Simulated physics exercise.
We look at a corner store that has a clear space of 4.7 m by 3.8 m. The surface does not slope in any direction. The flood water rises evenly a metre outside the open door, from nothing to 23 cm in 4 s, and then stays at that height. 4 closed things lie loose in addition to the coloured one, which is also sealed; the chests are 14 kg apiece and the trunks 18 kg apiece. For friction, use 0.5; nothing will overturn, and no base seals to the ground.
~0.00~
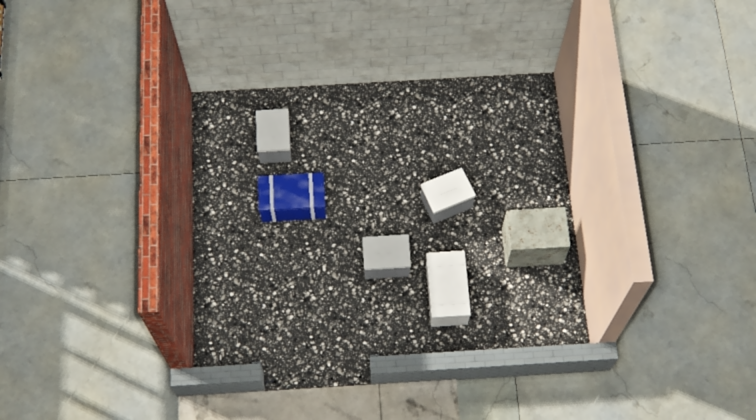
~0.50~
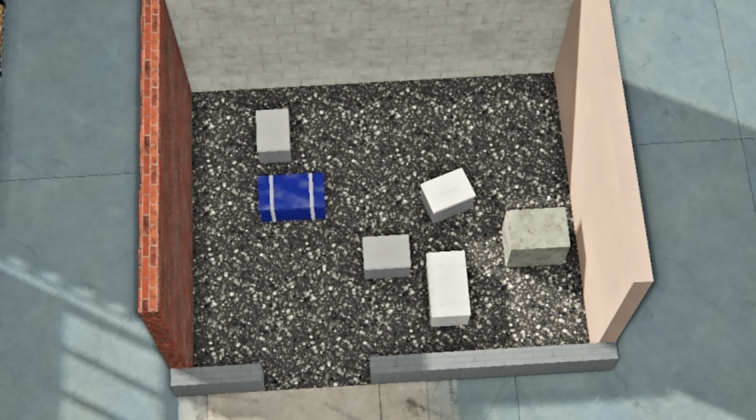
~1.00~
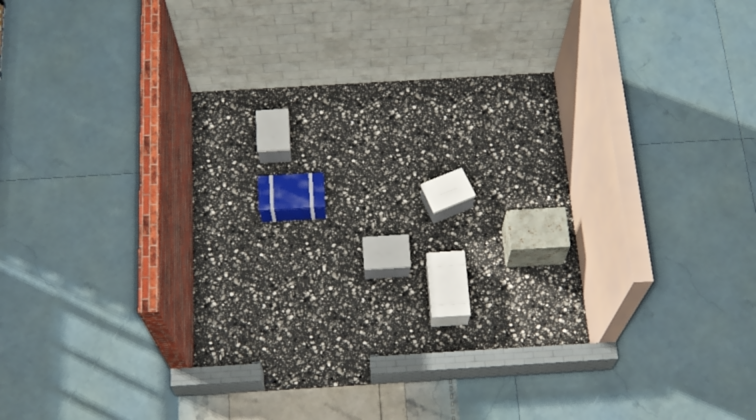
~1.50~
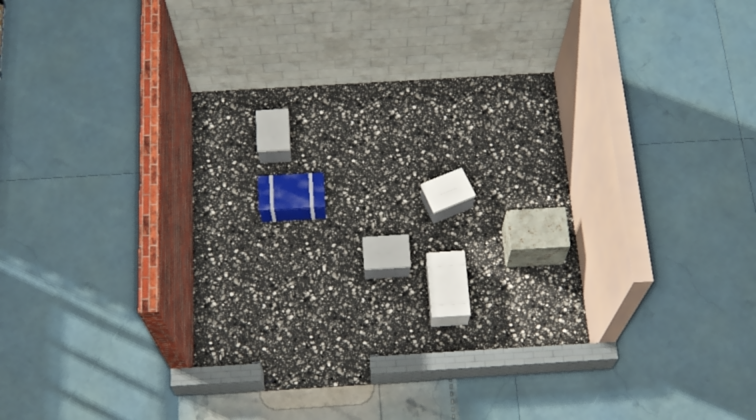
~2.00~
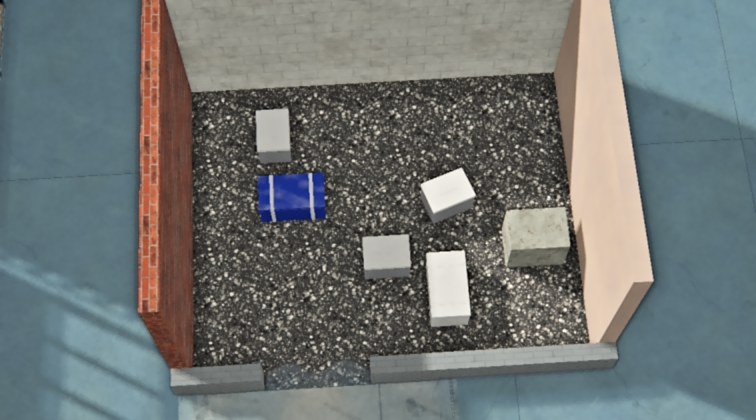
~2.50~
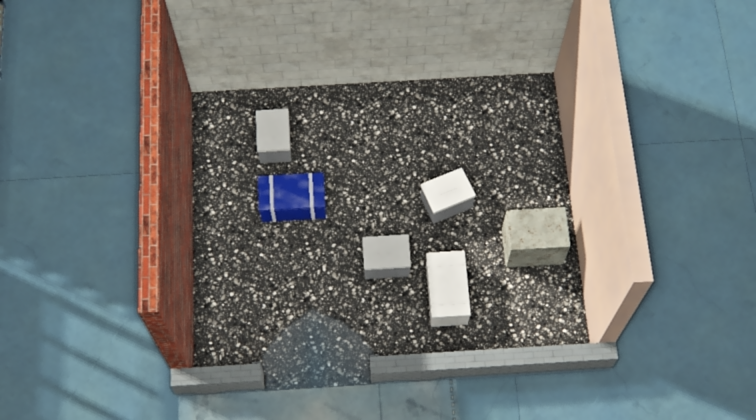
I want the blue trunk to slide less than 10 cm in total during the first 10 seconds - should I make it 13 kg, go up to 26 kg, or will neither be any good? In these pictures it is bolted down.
Neither will be any good.
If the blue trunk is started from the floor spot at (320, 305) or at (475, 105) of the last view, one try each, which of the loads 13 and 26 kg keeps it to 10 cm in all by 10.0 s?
In turn: No mass works; no mass works.
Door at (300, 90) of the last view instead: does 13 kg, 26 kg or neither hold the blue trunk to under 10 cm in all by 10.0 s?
Both masses fail.
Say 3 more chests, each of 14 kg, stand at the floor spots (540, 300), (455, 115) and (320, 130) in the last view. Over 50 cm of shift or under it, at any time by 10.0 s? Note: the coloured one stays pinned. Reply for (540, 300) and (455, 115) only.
First stays inside, then exceeds it.
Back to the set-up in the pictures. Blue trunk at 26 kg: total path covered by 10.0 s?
About 140 cm.
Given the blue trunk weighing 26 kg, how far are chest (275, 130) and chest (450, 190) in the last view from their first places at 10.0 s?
Net displacement, in order: 120 cm; 40 cm.
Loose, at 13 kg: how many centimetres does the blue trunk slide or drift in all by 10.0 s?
Close to 200 centimetres all told.
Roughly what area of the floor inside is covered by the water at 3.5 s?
That flooded area is roughly 3.0 m2.
After 3.5 s the blue trunk would be 0 cm from its start with 13 kg and 0 cm from its start with 26 kg; 1 cm of water round it then.
After 4.5 s the blue trunk would be 27 cm from its start with 13 kg and 6 cm from its start with 26 kg; 4 cm of water round it then.
After 7.0 s the blue trunk would be 65 cm from its start with 13 kg and 48 cm from its start with 26 kg; 6 cm of water round it then.
After 10.0 s the blue trunk would be 132 cm from its start with 13 kg and 126 cm from its start with 26 kg; 16 cm of water round it then.
